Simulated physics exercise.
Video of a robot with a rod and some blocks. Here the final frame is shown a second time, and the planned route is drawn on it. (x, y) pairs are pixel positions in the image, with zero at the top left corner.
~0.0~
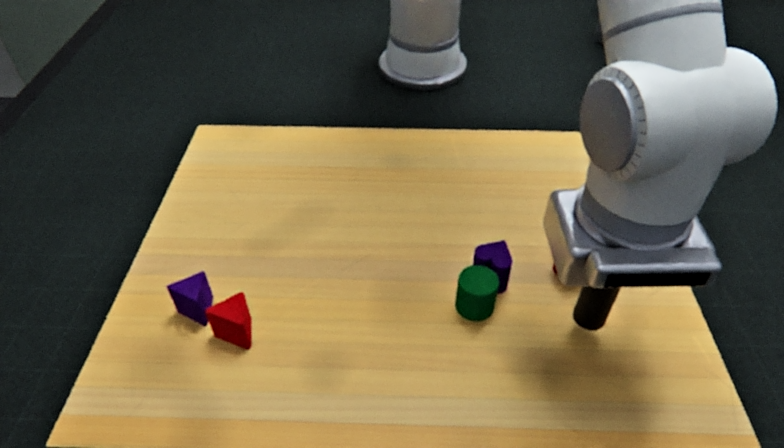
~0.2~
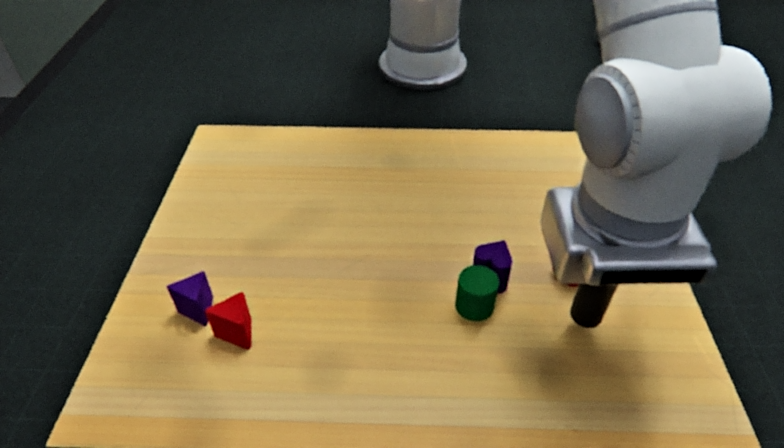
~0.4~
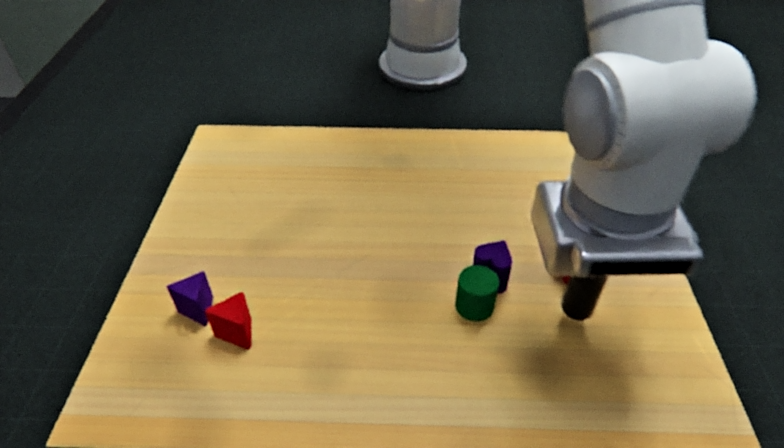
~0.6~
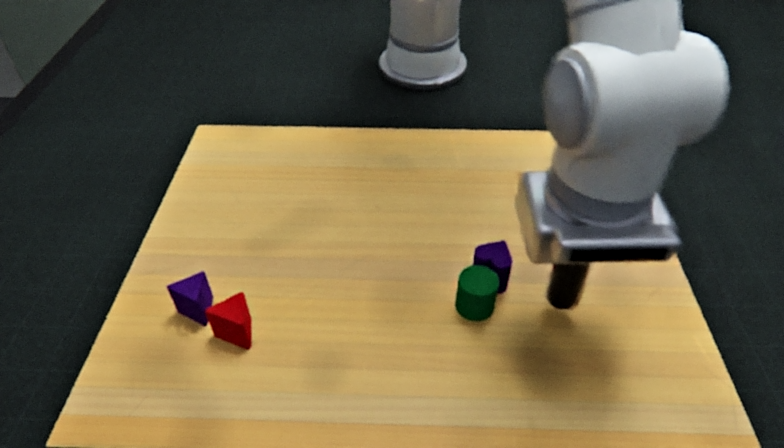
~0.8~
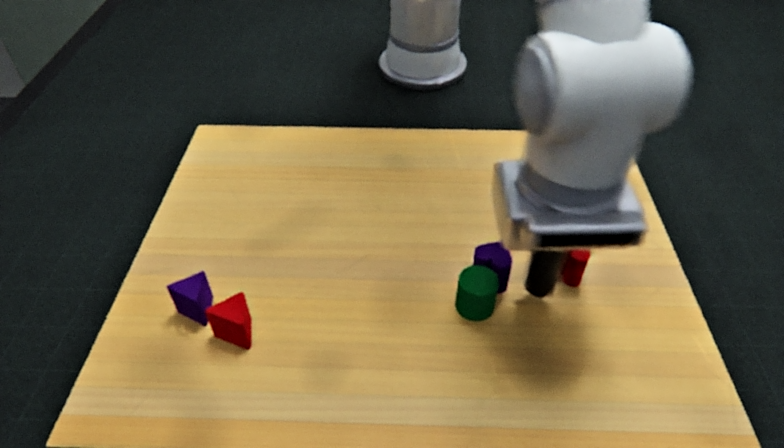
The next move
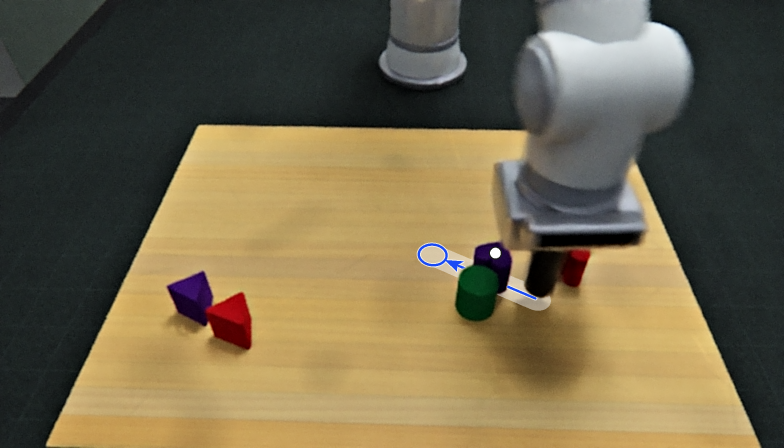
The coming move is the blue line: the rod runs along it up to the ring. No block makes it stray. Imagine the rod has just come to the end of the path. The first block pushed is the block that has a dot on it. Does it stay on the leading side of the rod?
Prediction: Still leading.
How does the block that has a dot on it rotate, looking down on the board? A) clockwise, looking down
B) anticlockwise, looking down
I choose A.
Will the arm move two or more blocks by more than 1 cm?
No, that is not what happens.
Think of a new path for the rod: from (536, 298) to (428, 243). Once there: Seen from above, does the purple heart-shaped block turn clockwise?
Final answer: No.
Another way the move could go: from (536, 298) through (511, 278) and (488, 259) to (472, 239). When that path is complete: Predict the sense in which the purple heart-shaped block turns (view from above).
From above, it looks like the purple heart-shaped block goes counterclockwise.
Path on the board, from (536, 298) directly to (433, 255); the dot is on the purple heart-shaped block.
On the path given first. One third of the way, rod at (501, 271); purple heart-shaped block at (474, 243).
Two thirds of the way, rod at (467, 256); purple heart-shaped block at (443, 231), turned 40° clockwise.
At the end, rod at (434, 242); green circular block in place; purple heart-shaped block at (411, 217), turned 45° clockwise.
